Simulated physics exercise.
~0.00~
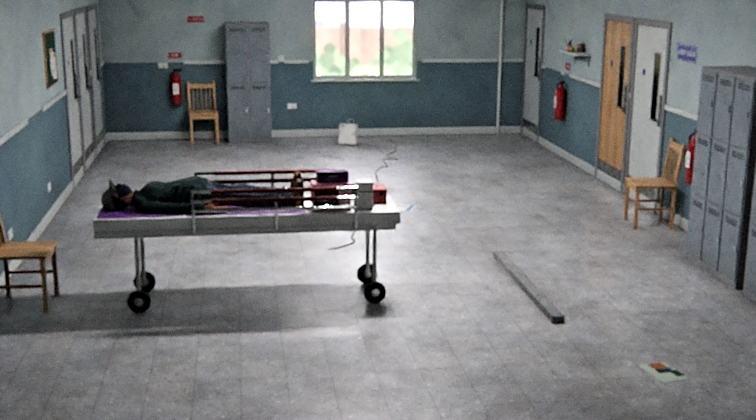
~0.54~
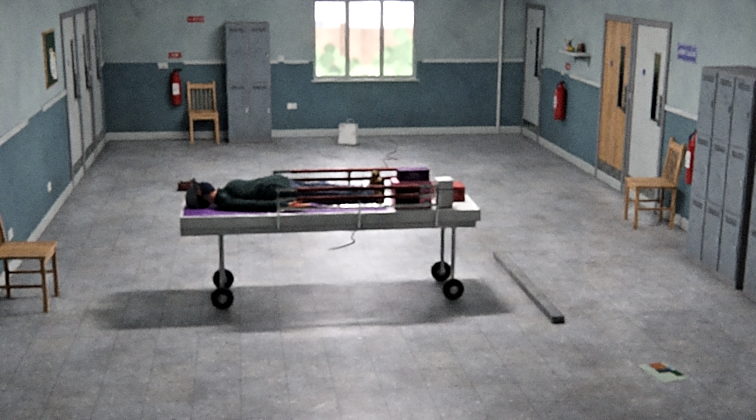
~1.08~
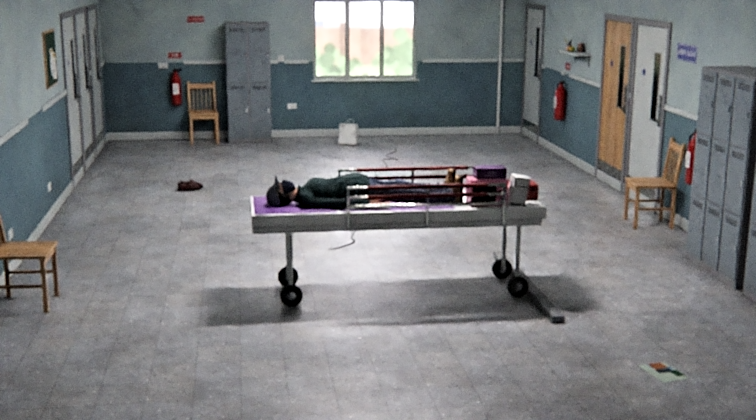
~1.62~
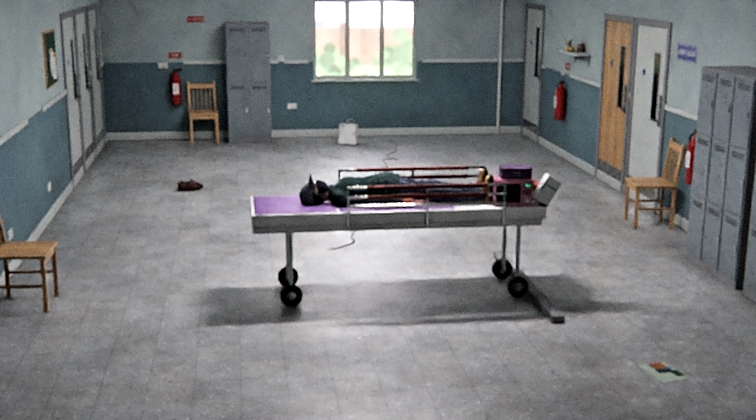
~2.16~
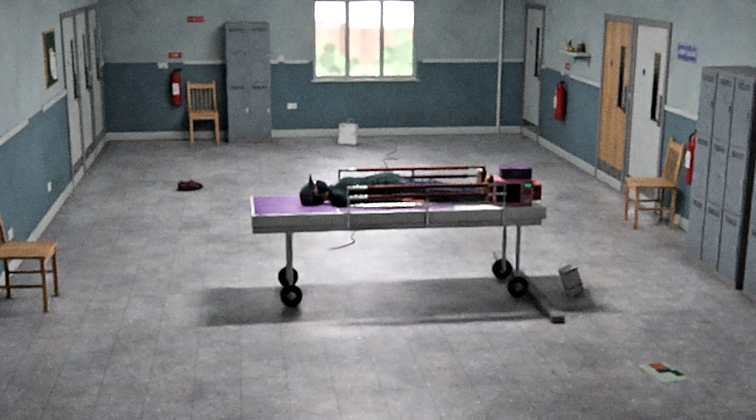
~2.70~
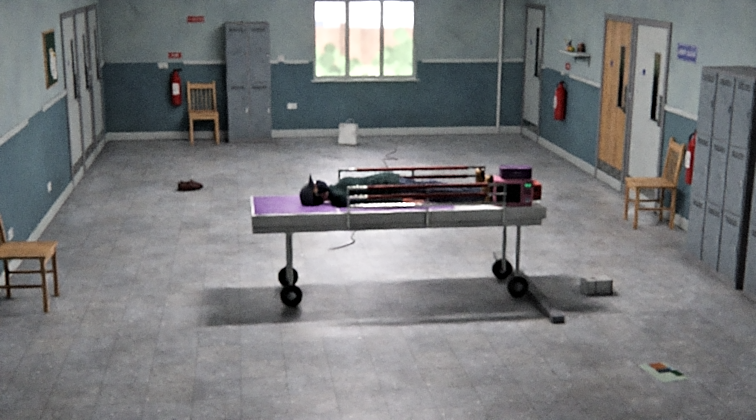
A person lying on a rolling gurney slides when it halts, and a white box falls off.
